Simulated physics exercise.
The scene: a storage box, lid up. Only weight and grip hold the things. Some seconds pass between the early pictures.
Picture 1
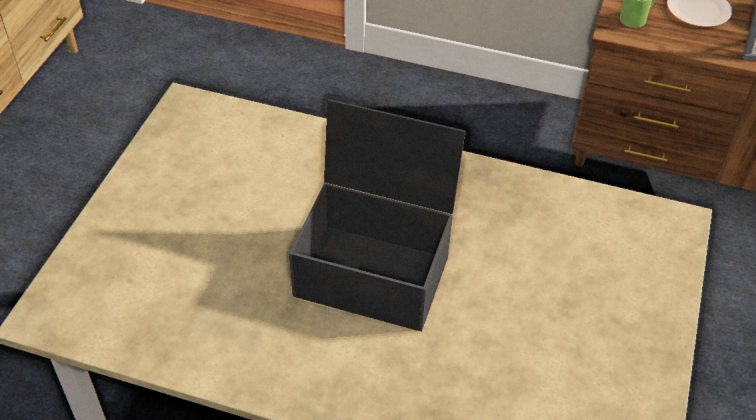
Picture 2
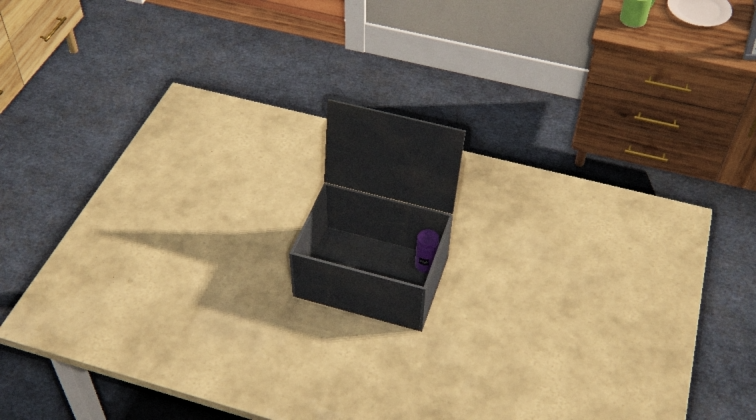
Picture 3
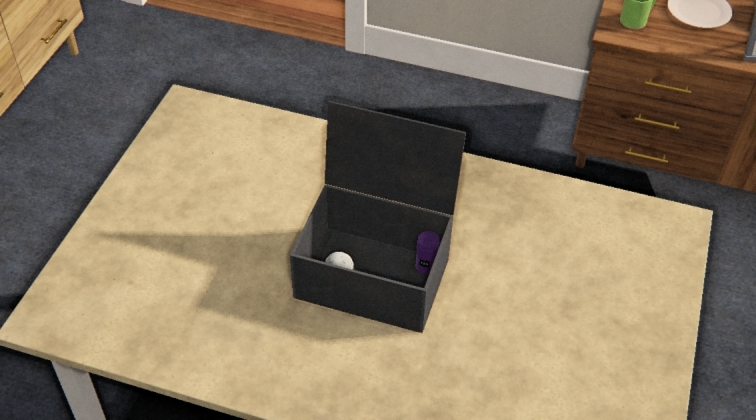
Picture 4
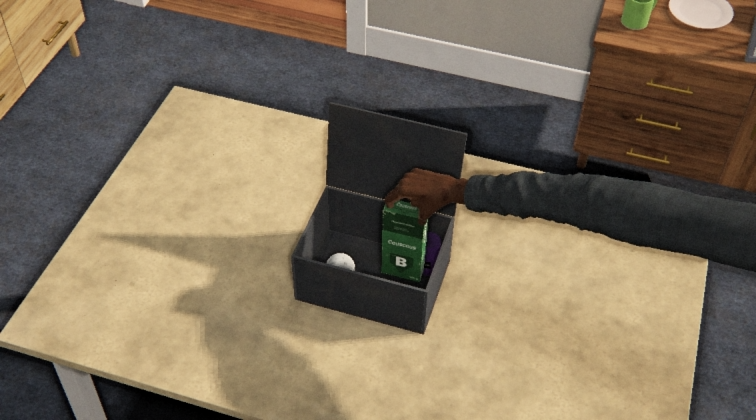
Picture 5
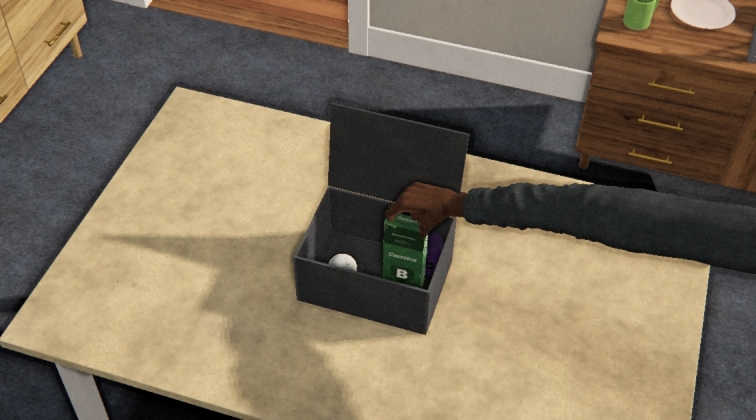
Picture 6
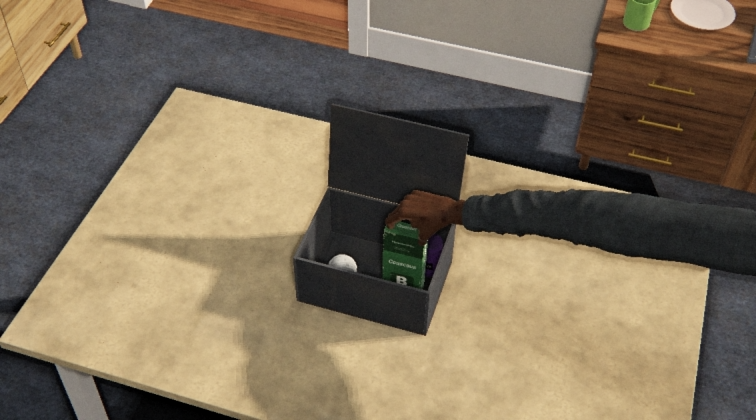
Hand lowering a green packet into an open dark storage box after a purple shaker and a white round object appear inside.
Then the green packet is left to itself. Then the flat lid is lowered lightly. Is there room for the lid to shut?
As it turns out, it will not close.
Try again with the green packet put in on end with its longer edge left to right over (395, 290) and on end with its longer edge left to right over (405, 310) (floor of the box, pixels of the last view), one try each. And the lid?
First try: It stays ajar; second try: It stays ajar.
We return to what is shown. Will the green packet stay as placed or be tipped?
The green packet ends up tilted.
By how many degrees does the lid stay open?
Some 10° above the rim.
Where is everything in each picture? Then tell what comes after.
In the first picture, the last thing is not in view yet.
In the second picture, the last thing is not in view yet; purple shaker (427, 251).
In the third picture, the last thing is not in view yet; purple shaker (427, 253).
In the fourth picture, still above its spot; green packet (404, 241); purple shaker (429, 254).
In the fifth picture, still above its spot; green packet (405, 254); purple shaker (431, 255).
In the sixth picture, put in, still held; green packet (405, 261); purple shaker (431, 255).
Then, 1.30 s after the last picture, lid 81° above the rim.
Then, 1.70 s after the last picture, lid 46° above the rim.
Then, 2.00 s after the last picture, lid 17° above the rim; green packet tipped 27° from how it was near (398, 278).
At rest, lid 11° above the rim; tipped over in the box, green packet; the other 2 in place. Seen from the same camera at the end, green packet near (402, 271).
